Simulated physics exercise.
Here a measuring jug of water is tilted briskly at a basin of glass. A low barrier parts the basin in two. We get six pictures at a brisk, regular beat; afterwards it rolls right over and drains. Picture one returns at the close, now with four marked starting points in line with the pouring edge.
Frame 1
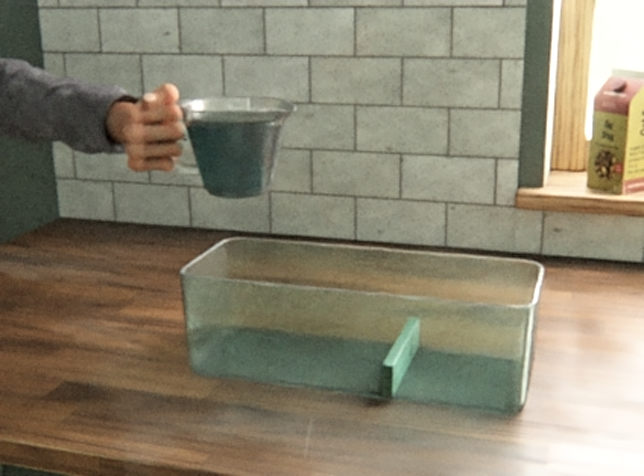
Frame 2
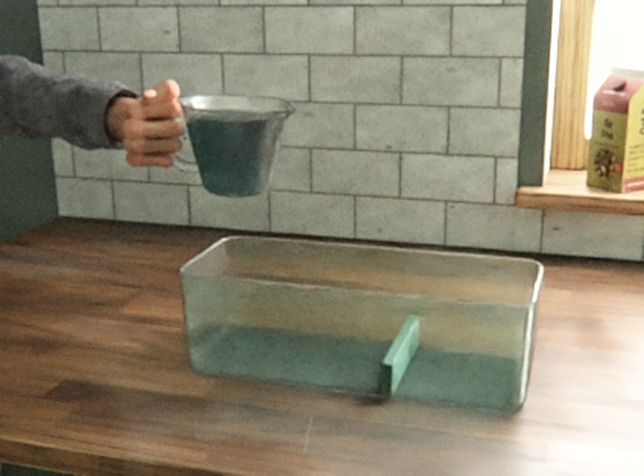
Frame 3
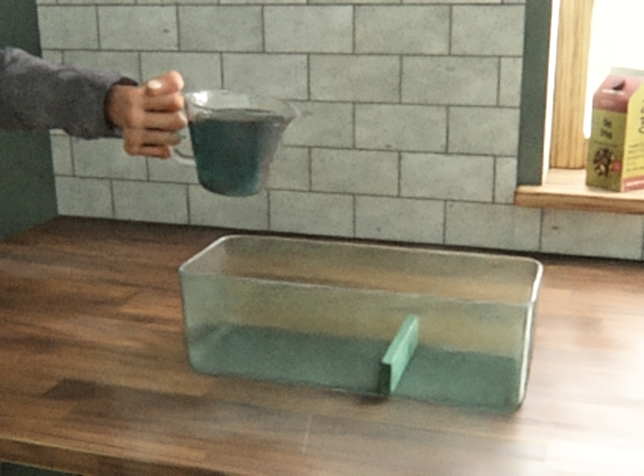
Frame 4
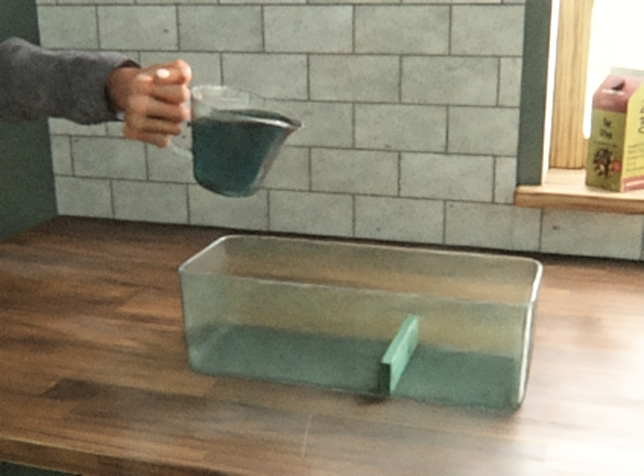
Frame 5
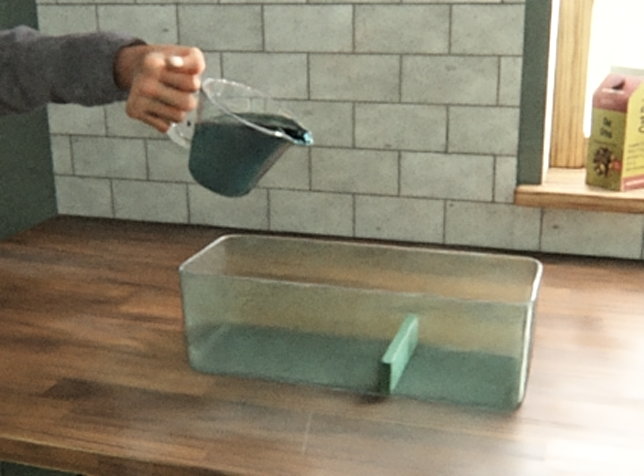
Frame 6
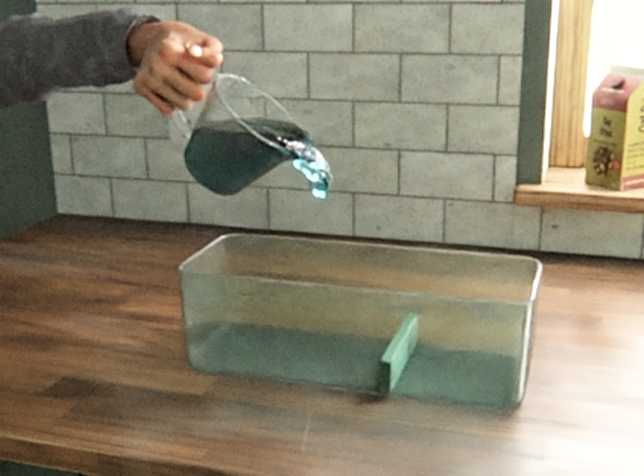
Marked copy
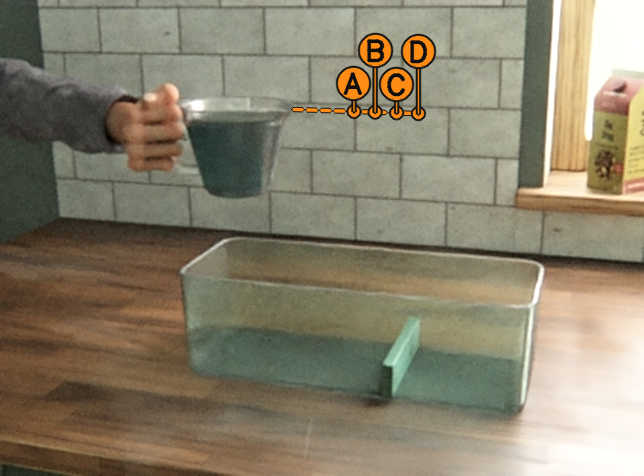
A hand holds a clear measuring jug of blue-green water upright above a glass basin split by a low green barrier on a wooden counter. The hand then tilts the jug to the right, slowly at first and then more steeply, until water slips over the lip and curls downward through the air.
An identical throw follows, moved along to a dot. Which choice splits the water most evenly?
Use place A.
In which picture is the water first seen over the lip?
In picture 5.
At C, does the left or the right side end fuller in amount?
The right side.
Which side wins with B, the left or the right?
The right side.
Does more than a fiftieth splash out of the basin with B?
No, it does not.
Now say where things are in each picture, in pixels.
The first frame shows upright, lip at (293, 109); basin from (191, 369) to (525, 412); top of the wall at (402, 339); nothing has left yet.
The second frame shows upright, lip at (294, 110); nothing has left yet.
The third frame shows tipped about 8°, lip at (297, 115); nothing has left yet.
The fourth frame shows tipped about 16°, lip at (301, 126); nothing has left yet.
The fifth frame shows tipped about 28°, lip at (304, 141); water is over the lip, down to (304, 141).
The sixth frame shows tipped about 42°, lip at (303, 158); water is over the lip, down to (323, 194).
In orange, A at (353, 111); B at (375, 112); C at (396, 112); D at (418, 113).
Choosing A, about 49 % ends left of the wall and 50 % right of it.
Choosing B, about 28 % ends left of the wall and 72 % right of it.
Choosing C, about 15 % ends left of the wall and 85 % right of it.
Choosing D, about 10 % ends left of the wall and 89 % right of it.
